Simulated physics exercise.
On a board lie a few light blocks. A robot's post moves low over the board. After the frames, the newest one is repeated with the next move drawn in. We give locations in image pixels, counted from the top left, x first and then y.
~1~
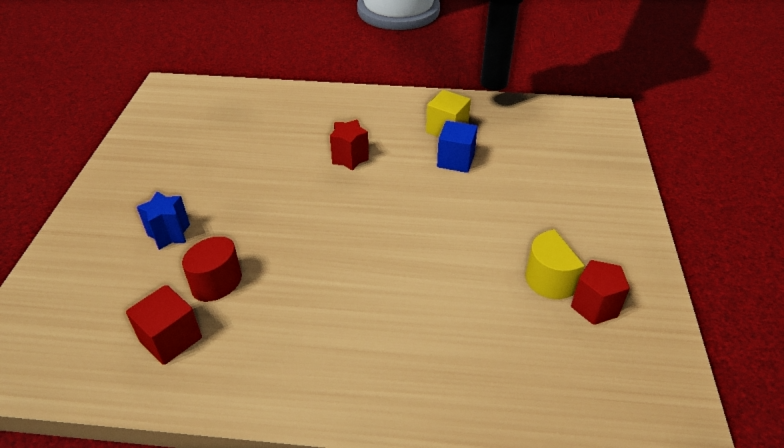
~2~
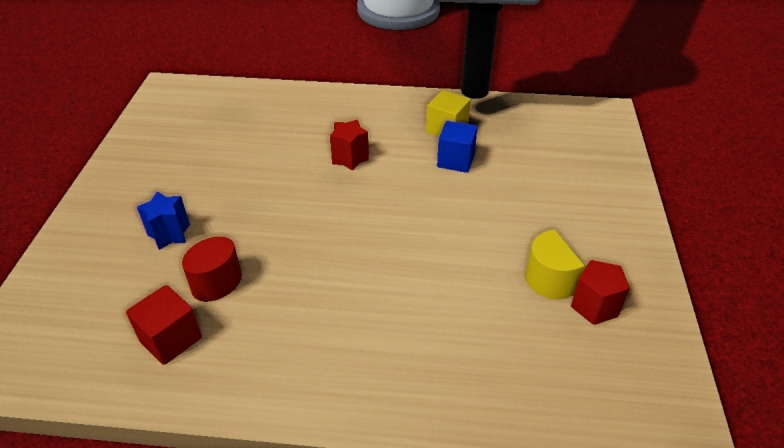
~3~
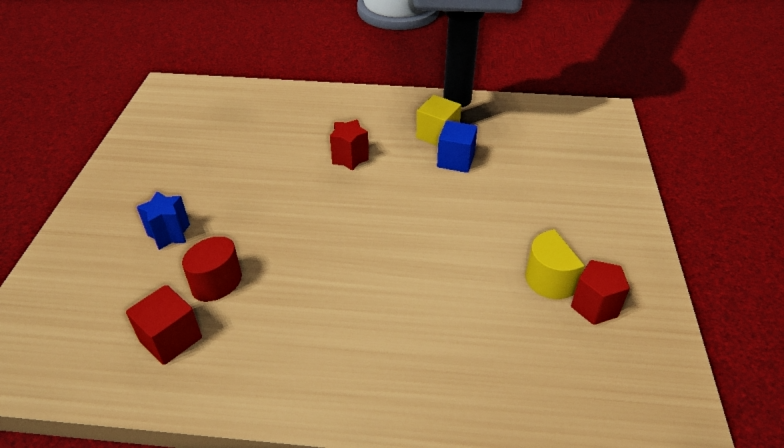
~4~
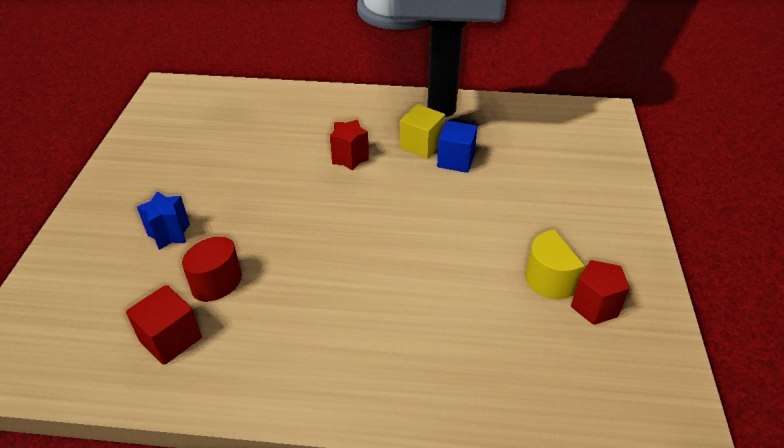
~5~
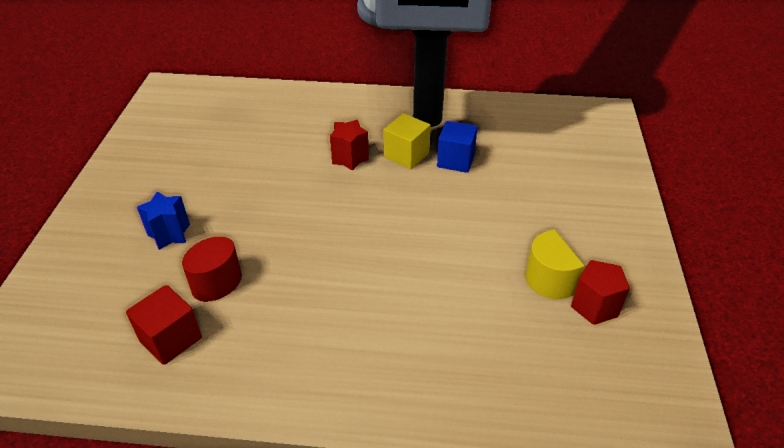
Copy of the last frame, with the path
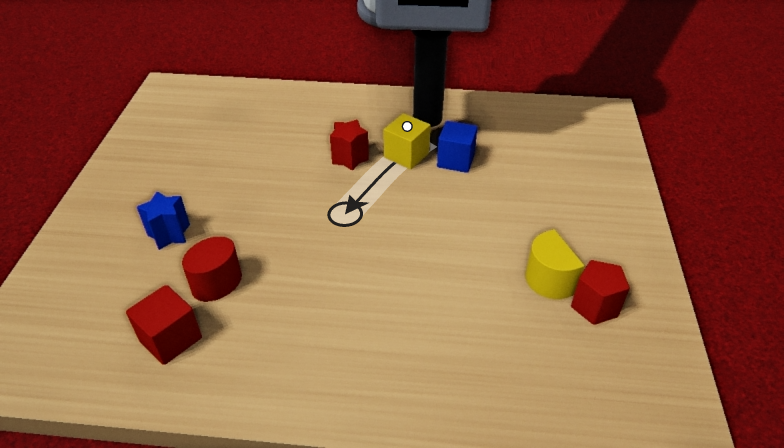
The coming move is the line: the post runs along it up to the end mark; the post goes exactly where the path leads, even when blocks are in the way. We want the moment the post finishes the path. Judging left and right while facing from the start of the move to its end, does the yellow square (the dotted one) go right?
Yes, I think so.
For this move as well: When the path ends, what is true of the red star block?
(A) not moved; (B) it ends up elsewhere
The answer is A.
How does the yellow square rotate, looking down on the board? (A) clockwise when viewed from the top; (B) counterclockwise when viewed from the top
It's A.
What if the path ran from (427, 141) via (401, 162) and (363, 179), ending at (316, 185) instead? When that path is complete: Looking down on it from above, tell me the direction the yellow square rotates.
Seen from overhead, it turns anticlockwise.
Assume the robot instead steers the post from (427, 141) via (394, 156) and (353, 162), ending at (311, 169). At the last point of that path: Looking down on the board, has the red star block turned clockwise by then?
Yes, that is what happens.
The line goes from (427, 141) over (397, 161) and (371, 186) to (345, 214); the dot is on the yellow square.
The first path, step by step. One third of the way, post (397, 140); yellow square (374, 147).
Two thirds of the way, post (371, 164); yellow square (340, 170), turned 25° clockwise.
At the end, post (344, 192); red star block unmoved; yellow square (306, 191), turned 50° clockwise; blue square unmoved.
